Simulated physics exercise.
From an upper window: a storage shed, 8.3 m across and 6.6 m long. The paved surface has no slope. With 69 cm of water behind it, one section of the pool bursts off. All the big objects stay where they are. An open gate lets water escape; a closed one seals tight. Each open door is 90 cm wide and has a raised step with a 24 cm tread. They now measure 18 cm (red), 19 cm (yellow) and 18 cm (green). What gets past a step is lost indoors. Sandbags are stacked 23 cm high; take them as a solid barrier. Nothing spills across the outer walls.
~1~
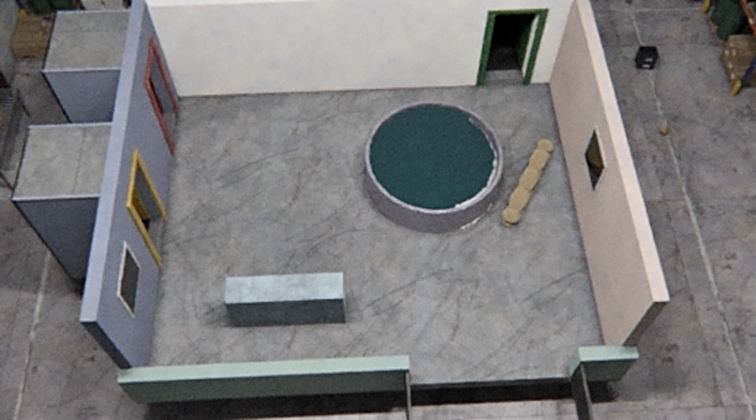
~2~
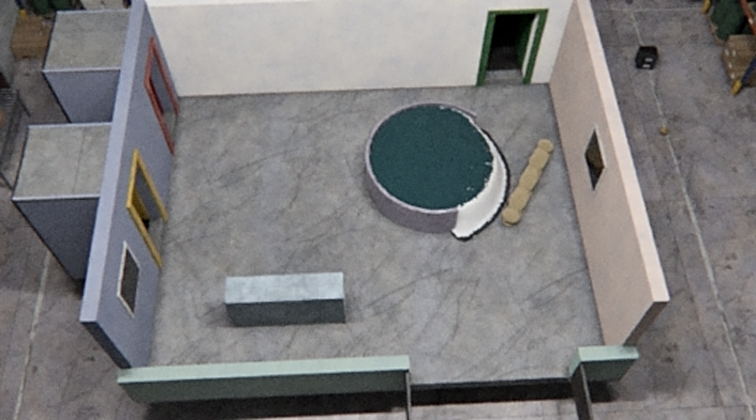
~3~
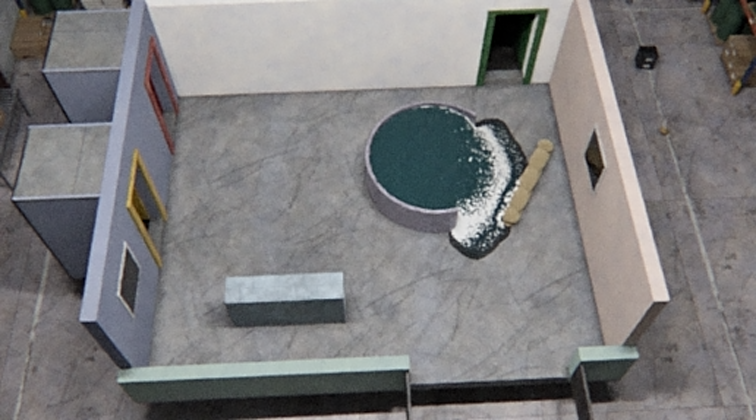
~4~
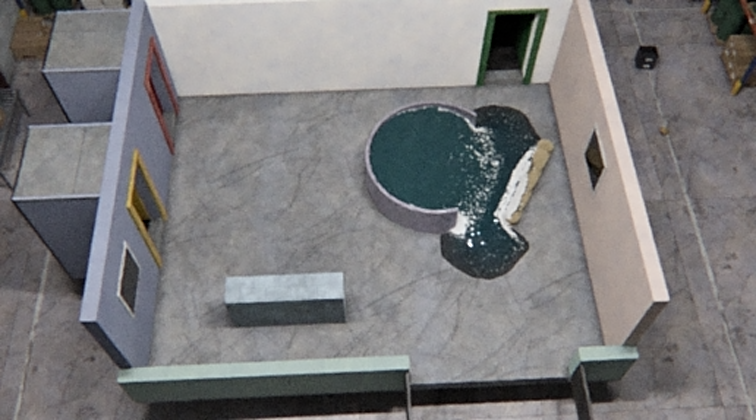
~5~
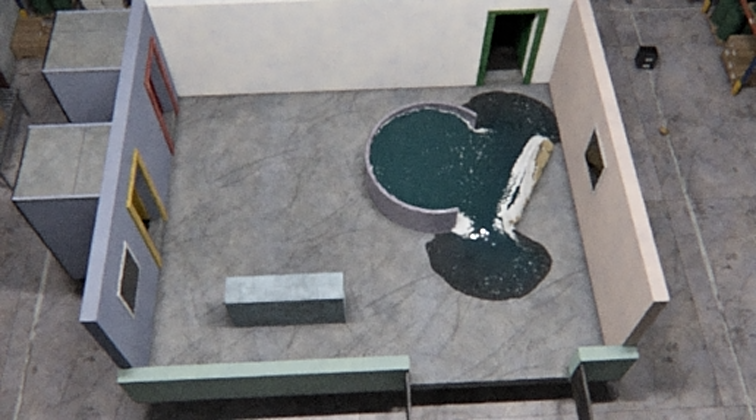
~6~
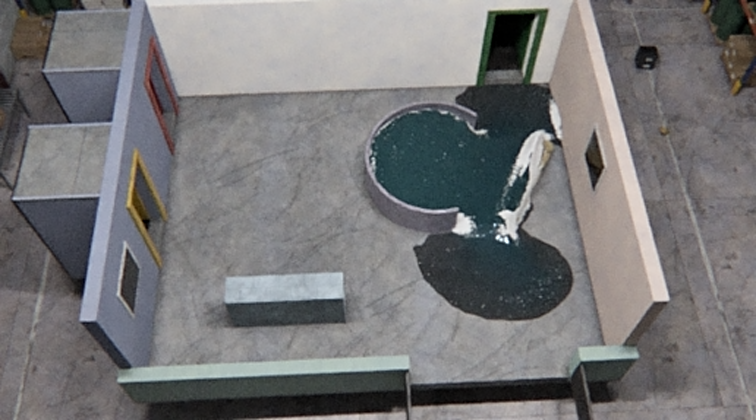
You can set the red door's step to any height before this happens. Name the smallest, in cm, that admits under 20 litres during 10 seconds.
Some 10 cm above the ground.
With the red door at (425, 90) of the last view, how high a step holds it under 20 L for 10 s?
About 5.5 cm.
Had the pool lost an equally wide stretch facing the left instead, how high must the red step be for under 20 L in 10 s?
Then roughly 29 cm.
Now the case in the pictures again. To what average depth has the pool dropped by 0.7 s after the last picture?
Some 36 cm.
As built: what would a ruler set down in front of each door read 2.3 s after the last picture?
In cm: Red 0, yellow 0, green 33.
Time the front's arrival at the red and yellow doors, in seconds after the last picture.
Arrival: Red 4.0 s, yellow 5.0 s.
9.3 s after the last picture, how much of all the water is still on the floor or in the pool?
Some 66 per cent remains.
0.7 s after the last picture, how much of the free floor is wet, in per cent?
Some 30 per cent of it.
Then, 0.7 s after the last picture water covers 30 % of the floor, deepest (60 cm) near (550, 86); it has not reached the red door.
Then, 2.3 s after the last picture water covers 40 % of the floor, deepest (36 cm) near (534, 86); it has not reached the red door.
Then, 9.3 s after the last picture water covers 85 % of the floor, deepest (14 cm) near (198, 381); 7 cm at the red door, 0 litres in over its 18 cm step.
At the red door as built, the water peaked near 15 cm, 4.7 s after the last picture.
Run again over the same 10 s with other heights there, 28 litres in over 9 cm, 7 litres over 12 cm. The limit of 20 litres is kept from about 10 cm up.
